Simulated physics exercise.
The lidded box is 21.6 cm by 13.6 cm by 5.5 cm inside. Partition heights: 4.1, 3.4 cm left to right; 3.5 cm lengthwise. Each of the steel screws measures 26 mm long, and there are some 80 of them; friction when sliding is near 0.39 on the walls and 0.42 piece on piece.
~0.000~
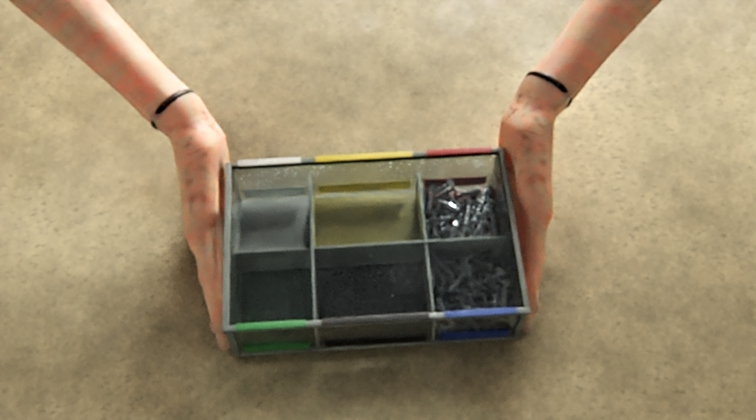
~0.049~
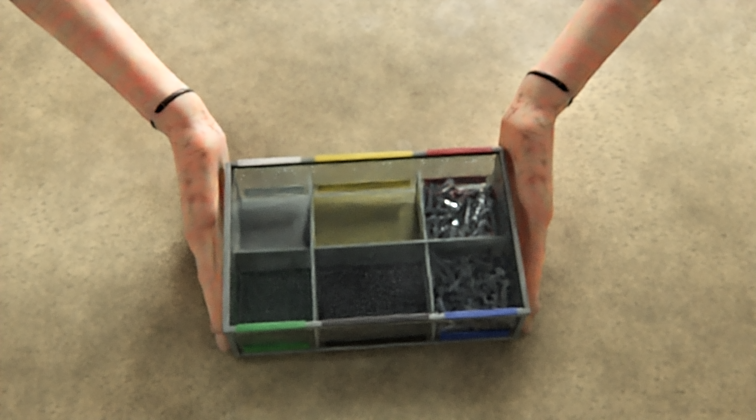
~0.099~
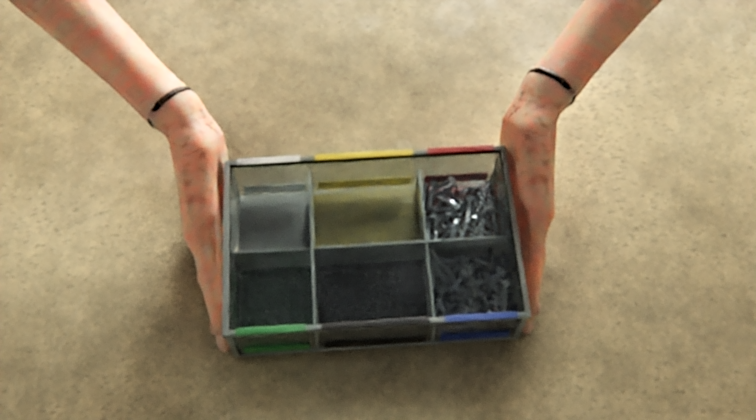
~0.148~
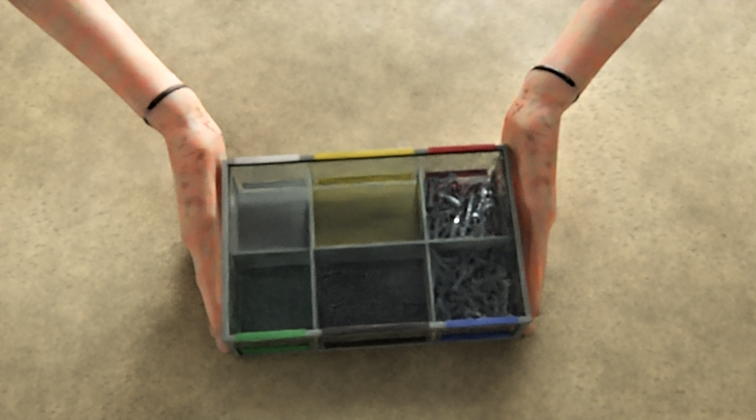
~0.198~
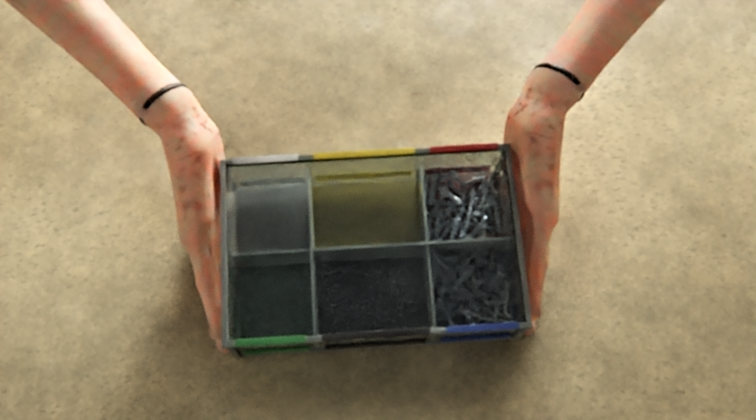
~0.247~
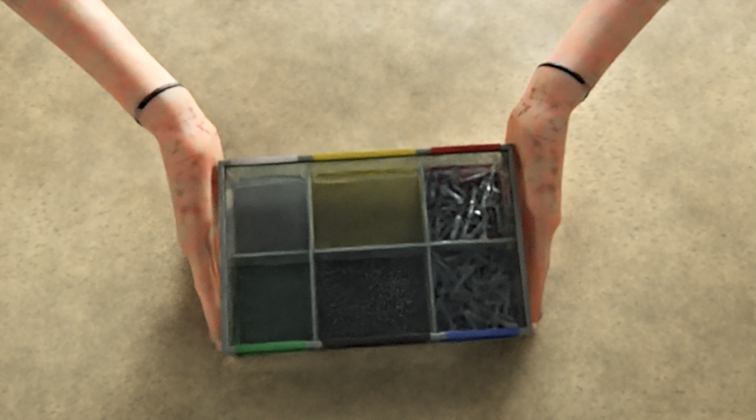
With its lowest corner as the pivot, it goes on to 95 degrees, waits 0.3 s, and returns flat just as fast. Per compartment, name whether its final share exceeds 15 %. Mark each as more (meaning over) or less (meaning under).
Red compartment - more; blue compartment - more; green compartment - less; yellow compartment - less; white compartment - less; black compartment - less.
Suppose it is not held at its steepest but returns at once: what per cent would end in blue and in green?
In per cent: Blue 65; green 0.
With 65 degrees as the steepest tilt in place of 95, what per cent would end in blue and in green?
Shares after the change: Blue 55, green 0, per cent.
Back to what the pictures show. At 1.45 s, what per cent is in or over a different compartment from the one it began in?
Reading: Close to 10 %.
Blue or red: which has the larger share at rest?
That would be the blue compartment.
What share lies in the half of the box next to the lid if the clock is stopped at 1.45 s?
Around 40 %.
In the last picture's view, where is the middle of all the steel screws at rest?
Close to pixel (468, 298).
After 1.45 s, tilt 95 degrees; red 30 %, blue 65 %.
Then, at 2.26 s, tilt 48 degrees; red 30 %, blue 65 %.
Then, at 3.08 s, tilt 0 degrees; red 30 %, blue 65 %, black 5 %.
By 3.6 s all is still; red 30 %, blue 65 %, green 0 %, yellow 0 %, white 0 %, black 5 %.
